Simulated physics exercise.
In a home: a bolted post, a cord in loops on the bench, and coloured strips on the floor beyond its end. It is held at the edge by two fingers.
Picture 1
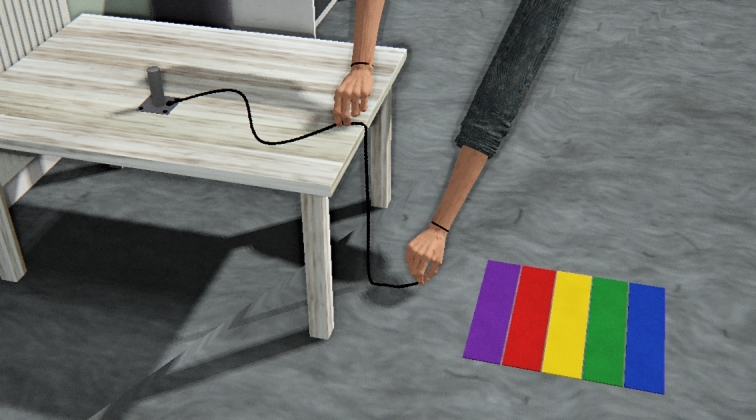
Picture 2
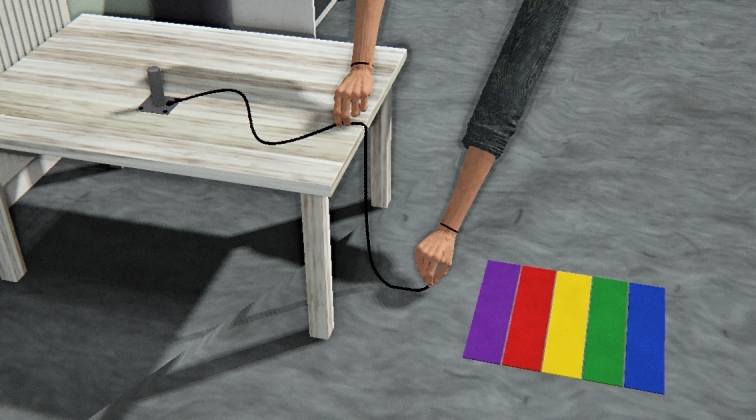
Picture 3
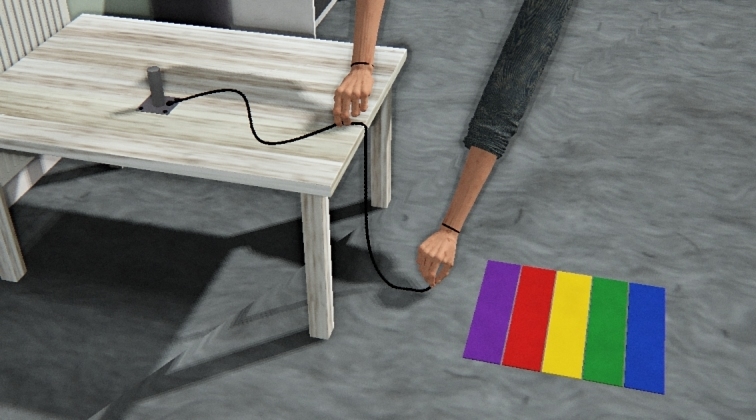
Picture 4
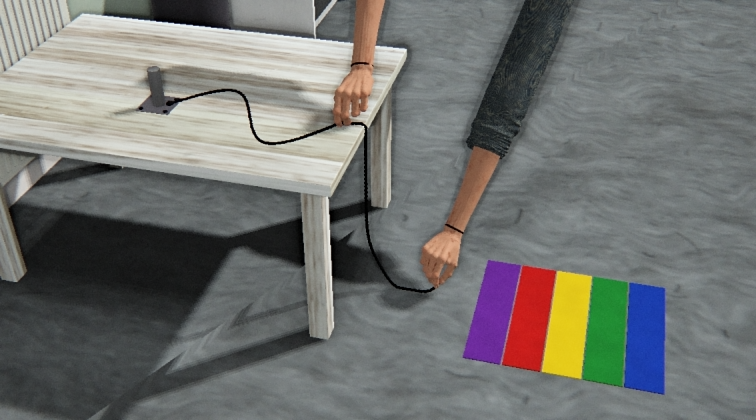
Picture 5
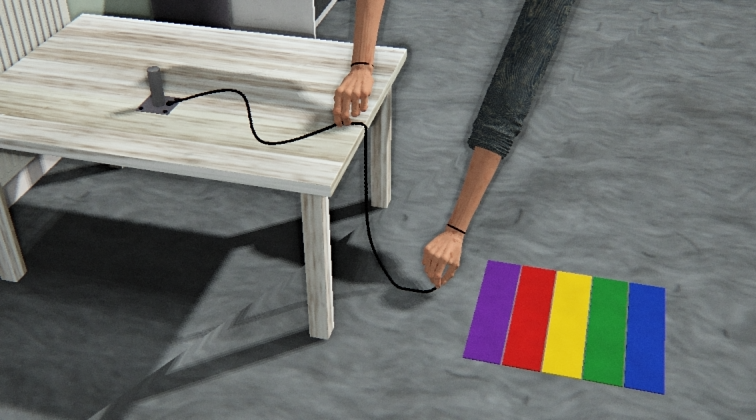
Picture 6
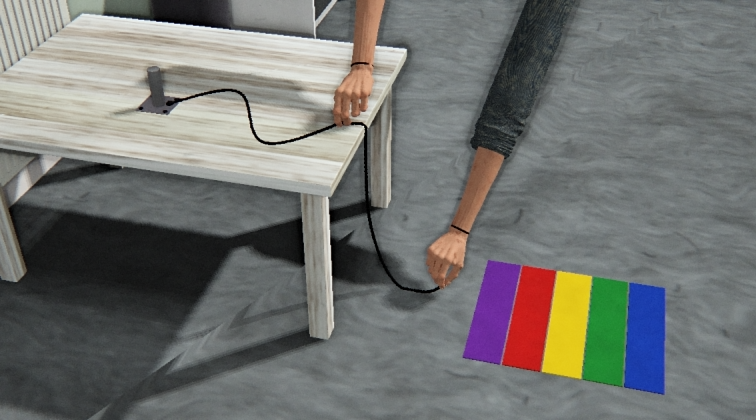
At first, one hand rests on a black cord at the edge of a pale wooden table while another holds its end above the gray floor, left of five colored strips. The lower hand shifts slightly right, drawing the cord's end closer to the purple strip, then creeps a little farther.
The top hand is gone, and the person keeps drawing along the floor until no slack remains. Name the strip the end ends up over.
Blue.
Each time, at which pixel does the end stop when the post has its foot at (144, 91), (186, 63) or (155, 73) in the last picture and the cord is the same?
Taking the tries in turn, you get (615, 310), (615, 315) and (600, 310).
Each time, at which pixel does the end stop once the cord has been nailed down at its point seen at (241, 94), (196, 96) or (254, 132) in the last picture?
Estimated spots in sequence: (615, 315), (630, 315), (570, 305).
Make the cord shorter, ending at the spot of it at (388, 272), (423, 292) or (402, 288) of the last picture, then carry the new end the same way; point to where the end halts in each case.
One spot per try: (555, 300), (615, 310), and (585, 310).
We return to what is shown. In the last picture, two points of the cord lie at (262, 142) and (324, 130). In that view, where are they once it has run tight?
The first at (344, 127), the second at (404, 157).
A little later, end near (588, 308); over yellow.
Next, end near (625, 314); over green.
When it is tight, end near (647, 318); over blue. The blue one.
